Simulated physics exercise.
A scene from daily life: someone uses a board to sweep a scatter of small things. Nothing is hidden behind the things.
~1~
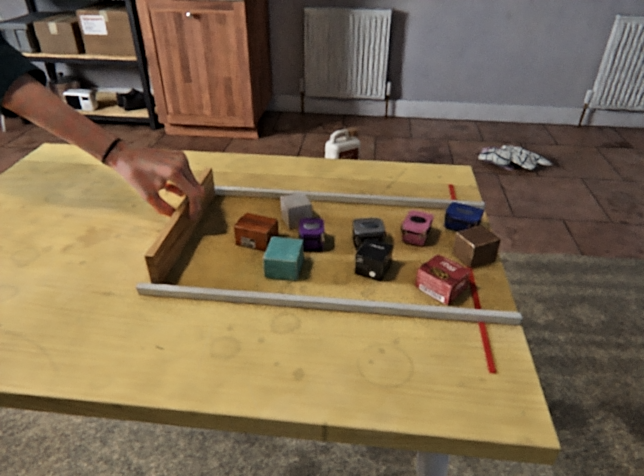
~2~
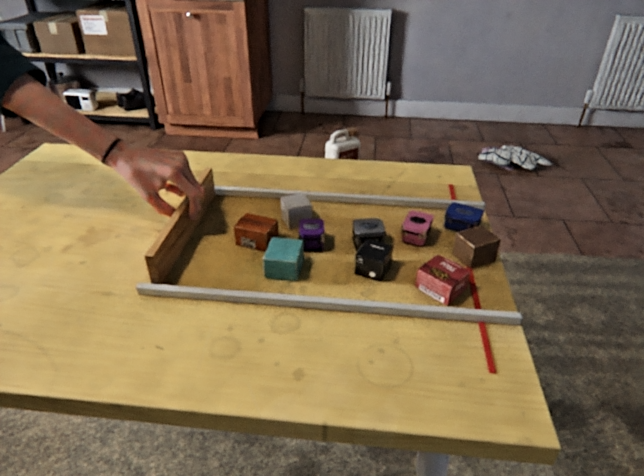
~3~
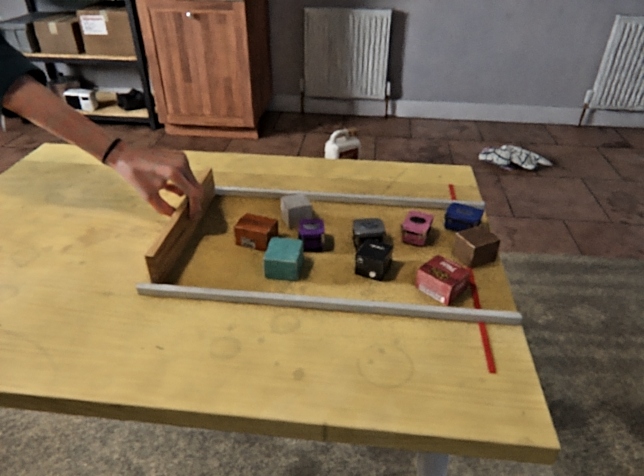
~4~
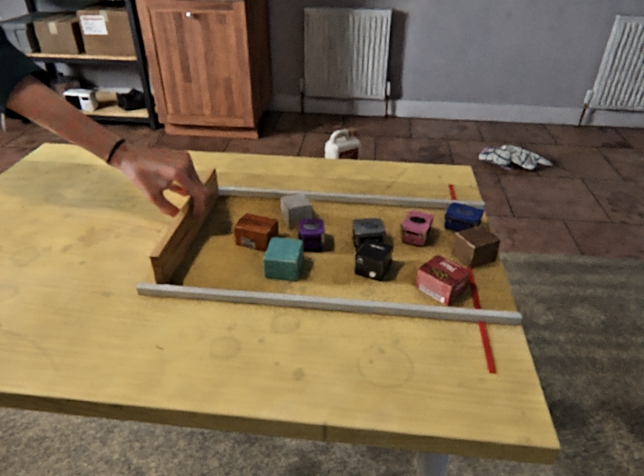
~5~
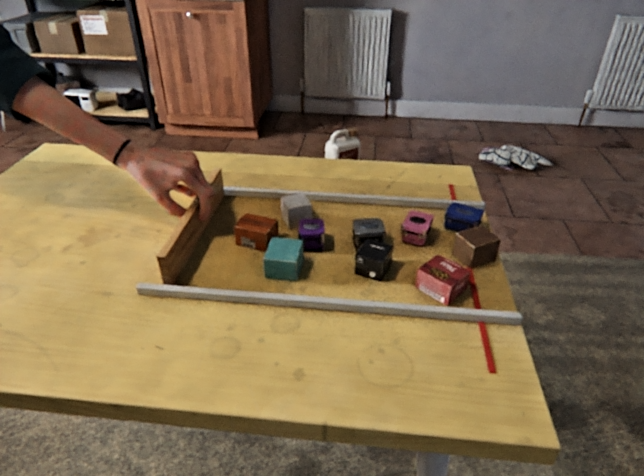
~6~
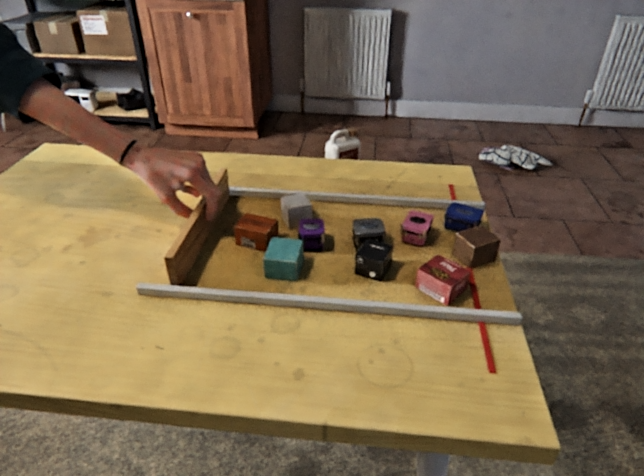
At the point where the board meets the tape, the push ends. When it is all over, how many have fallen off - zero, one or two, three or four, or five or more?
Okay, so the number that tips off the end comes to at least five, I'd say.
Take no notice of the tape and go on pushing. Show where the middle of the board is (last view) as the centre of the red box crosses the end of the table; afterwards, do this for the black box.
The red box puts it at (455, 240), the black box at (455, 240).
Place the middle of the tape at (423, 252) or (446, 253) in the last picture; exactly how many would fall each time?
Counts per try: 1; 2.
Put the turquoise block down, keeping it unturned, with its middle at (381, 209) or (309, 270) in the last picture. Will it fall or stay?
Order of tries: On, on.
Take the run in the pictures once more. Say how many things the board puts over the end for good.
Tally: 6.
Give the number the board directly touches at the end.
In contact: 4.
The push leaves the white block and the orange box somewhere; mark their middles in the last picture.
Near (477, 226) and (487, 247).
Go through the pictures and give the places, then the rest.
In the first picture, brown block (476, 247); blue case (463, 219); red box (443, 279); board (186, 220); tape (466, 255).
In the second picture, blue case (463, 220); white block (297, 211).
In the third picture, red box (443, 279); pink case (417, 229).
In the fourth picture, brown block (476, 247); grey case (368, 234).
In the fifth picture, blue case (463, 220); black box (374, 260).
In the sixth picture, brown block (476, 247); blue case (463, 220); red box (443, 279); board (202, 221); tape (466, 255).
Early on, none off yet; brown block at rest near (476, 247); blue case at rest near (463, 220); red box at rest near (443, 279).
Finally, the number that fall off is five or more; lost, purple case, grey case, black box, pink case, red box and brown block.
